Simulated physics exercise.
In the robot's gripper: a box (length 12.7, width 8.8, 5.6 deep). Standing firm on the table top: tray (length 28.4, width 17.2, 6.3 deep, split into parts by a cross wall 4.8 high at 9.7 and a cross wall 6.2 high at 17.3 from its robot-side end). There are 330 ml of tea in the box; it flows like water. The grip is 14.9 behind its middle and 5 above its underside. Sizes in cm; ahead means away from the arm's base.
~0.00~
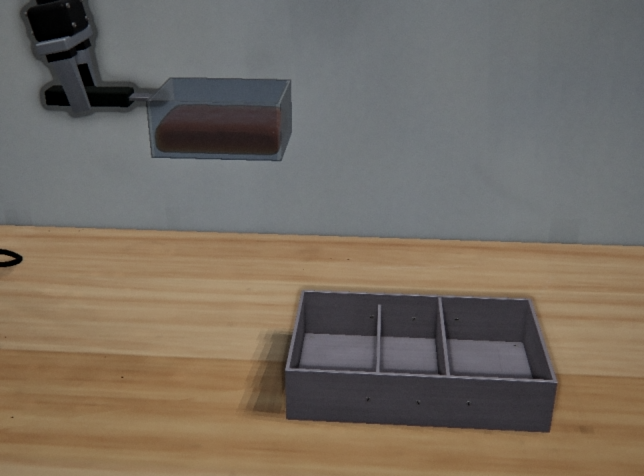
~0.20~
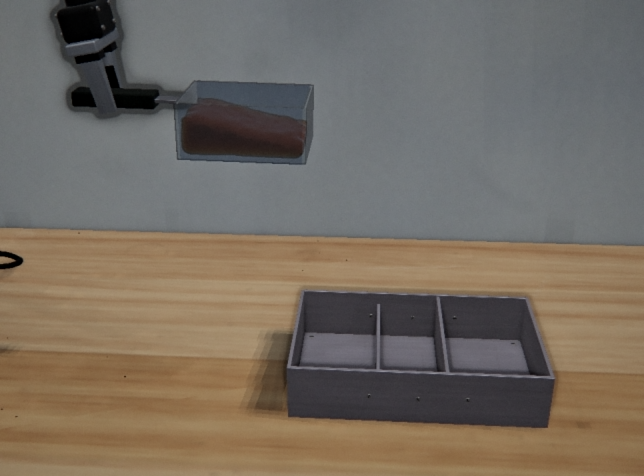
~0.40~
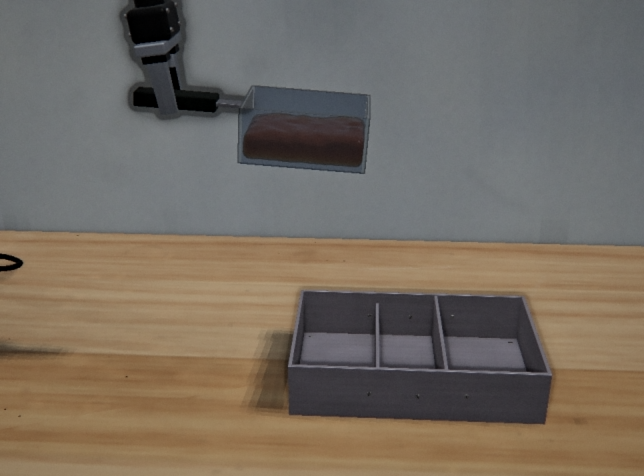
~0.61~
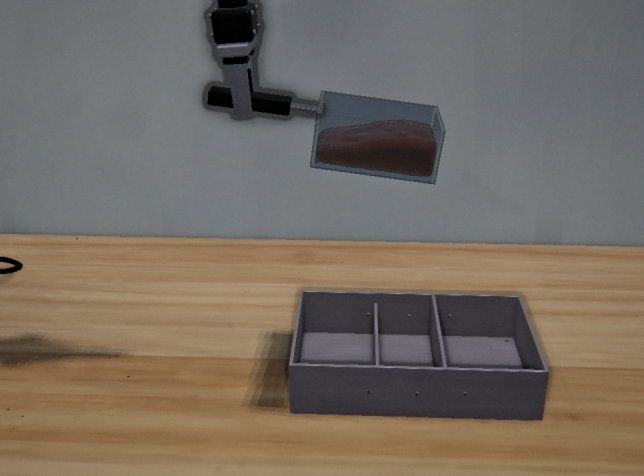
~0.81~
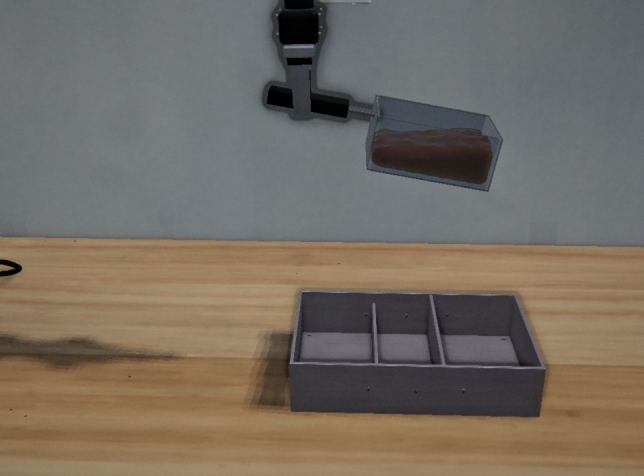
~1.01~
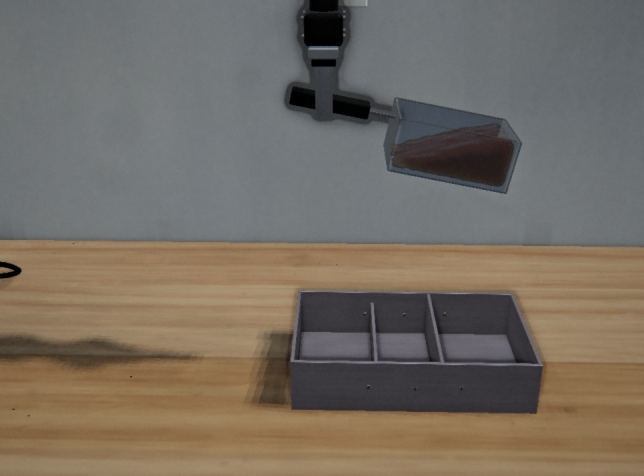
A clear box of reddish-brown tea, held by a robot gripper, moves right above a wooden table, gradually tilting forward as the tea sloshes inside, until it is above a grey tray with three compartments.
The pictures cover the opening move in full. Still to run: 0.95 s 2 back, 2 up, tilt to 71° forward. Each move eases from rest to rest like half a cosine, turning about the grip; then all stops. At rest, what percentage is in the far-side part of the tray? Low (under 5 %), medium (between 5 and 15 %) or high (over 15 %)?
In the far-side part of the tray the share is high, over 15 %.
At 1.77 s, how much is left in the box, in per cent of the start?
Near 50 %.
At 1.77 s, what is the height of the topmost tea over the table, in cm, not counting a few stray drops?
Up to some 20 cm.
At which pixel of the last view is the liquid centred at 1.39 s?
Around (432, 190).
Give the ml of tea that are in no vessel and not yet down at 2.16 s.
About 20 ml.
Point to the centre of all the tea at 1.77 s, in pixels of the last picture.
Near (411, 290).
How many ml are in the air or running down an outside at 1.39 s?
About 0 ml.
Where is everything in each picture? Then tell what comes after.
In the first picture, box floor at (225, 141), level; upper third of the tea around (225, 119), from x 155 to 285, top at y 105; 330 ml in the box.
In the second picture, box floor at (248, 144), tilted 1° forward; upper third of the tea around (218, 119), from x 180 to 310, top at y 100.
In the third picture, box floor at (305, 151), tilted 4° forward; upper third of the tea around (299, 128), from x 245 to 365, top at y 115.
In the fourth picture, box floor at (373, 158), tilted 7° forward; upper third of the tea around (392, 135), from x 315 to 435, top at y 120.
In the fifth picture, box floor at (425, 163), tilted 10° forward; upper third of the tea around (439, 142), from x 370 to 490, top at y 130.
In the sixth picture, box floor at (443, 165), tilted 11° forward; upper third of the tea around (477, 142), from x 390 to 515, top at y 125; 330 ml in the box.
By 1.39 s, tilted 32° forward, liquid up to 27 above the table; 330 ml in the box.
By 1.77 s, tilted 65° forward, liquid up to 33 above the table; 160 ml in the box, 120 ml in the far-side part, 15 ml in the middle part, 30 ml in the air or running down outside.
By 2.16 s, tilted 71° forward, liquid up to 77 above the table; 105 ml in the far-side part, 100 ml in the middle part, 85 ml in the box, 10 ml on the table or floor, 20 ml in the air or running down outside.
By 2.96 s, tilted 71° forward, liquid up to 18 above the table; 125 ml in the middle part, 110 ml in the far-side part, 60 ml in the box, 25 ml on the table or floor, 10 ml in the robot-side part.
Final state, 125 ml in the middle part, 110 ml in the far-side part, 60 ml in the box, 25 ml on the table or floor, 10 ml in the robot-side part. That is 33 % in the far-side part of the tray.
